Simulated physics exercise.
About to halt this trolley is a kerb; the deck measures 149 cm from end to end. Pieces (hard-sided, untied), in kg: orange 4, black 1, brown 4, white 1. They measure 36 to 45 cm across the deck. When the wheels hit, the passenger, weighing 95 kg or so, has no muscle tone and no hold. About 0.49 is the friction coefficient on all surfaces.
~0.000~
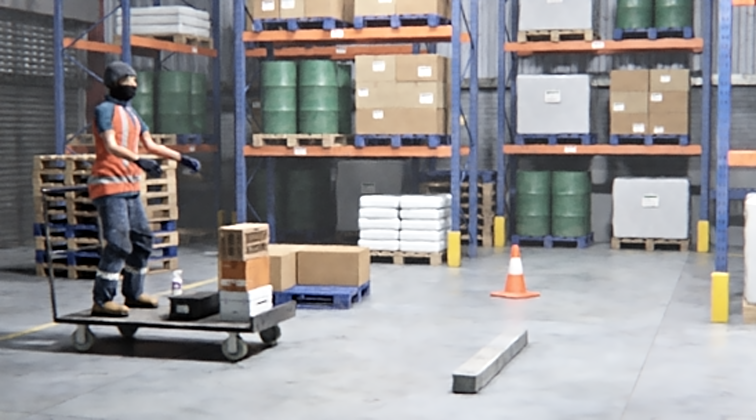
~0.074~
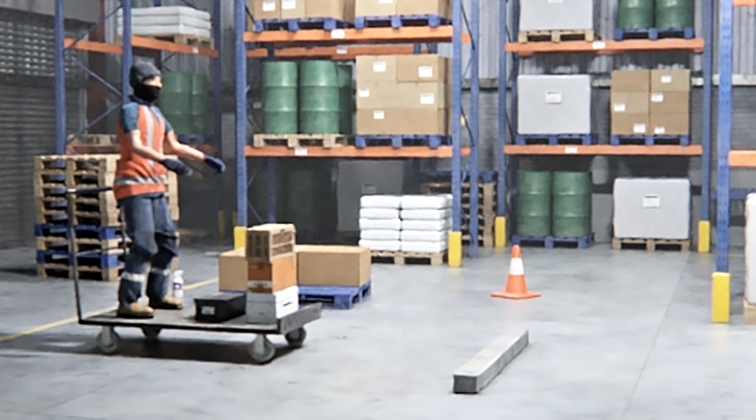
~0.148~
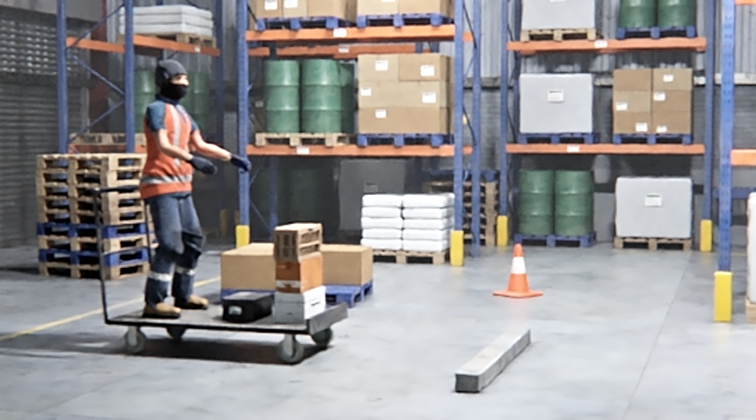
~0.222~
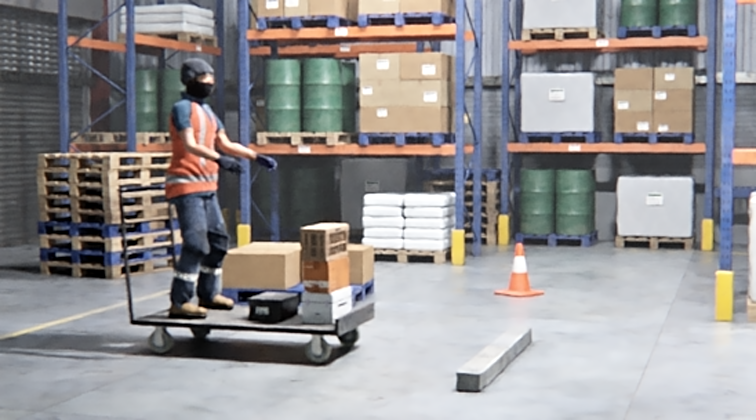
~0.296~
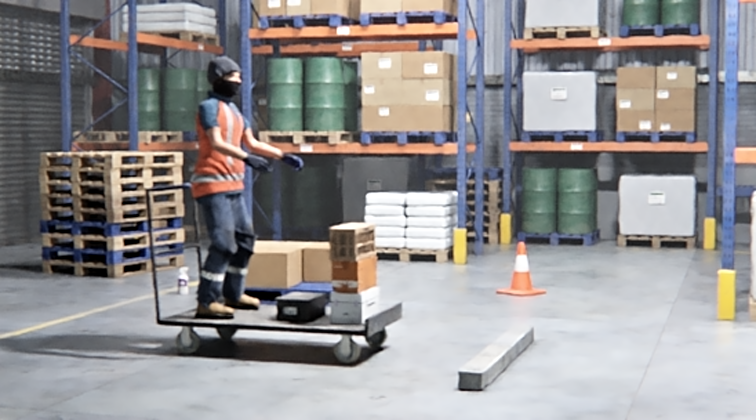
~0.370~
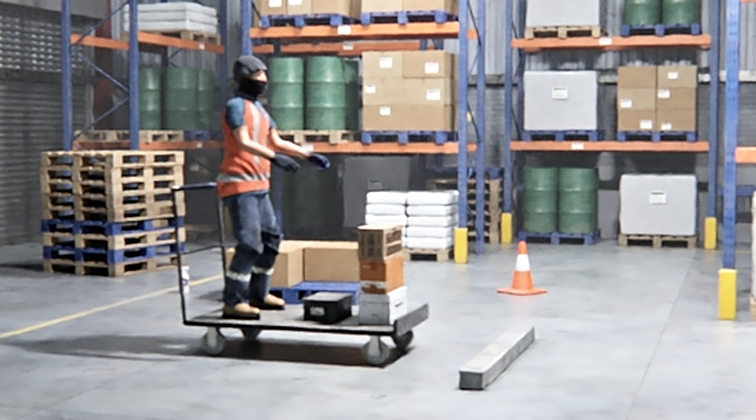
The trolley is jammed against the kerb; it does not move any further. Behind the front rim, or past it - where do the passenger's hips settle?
The passenger's hips settle past the front rim.
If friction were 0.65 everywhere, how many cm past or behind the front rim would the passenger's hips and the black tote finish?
Result: Hips 40 beyond the rim; black item 40 short of it.
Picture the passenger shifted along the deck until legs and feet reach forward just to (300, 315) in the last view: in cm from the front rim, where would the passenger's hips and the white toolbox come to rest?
In that case the hips land 30 cm beyond the rim and the white one 30 cm behind.
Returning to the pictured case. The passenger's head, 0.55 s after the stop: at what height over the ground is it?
130 cm above it.
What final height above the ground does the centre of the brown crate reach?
10 cm.
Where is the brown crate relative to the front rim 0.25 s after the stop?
About 40 cm past the rim.
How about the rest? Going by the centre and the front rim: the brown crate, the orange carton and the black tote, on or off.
Final: Brown gone, orange gone, black secure.
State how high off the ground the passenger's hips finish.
The hips settle roughly 20 cm above the ground.
The wheels strike at 0.61 s.
After 1.16 s the passenger's hips are 9 cm behind the rim, near (490, 251) in the last picture's view.
After 1.61 s the passenger's hips are 33 cm past the rim, near (552, 310) in the last picture's view.
At rest, 4.0 s, past the rim, orange carton, brown crate and the passenger's hips; behind it, black tote and white toolbox.
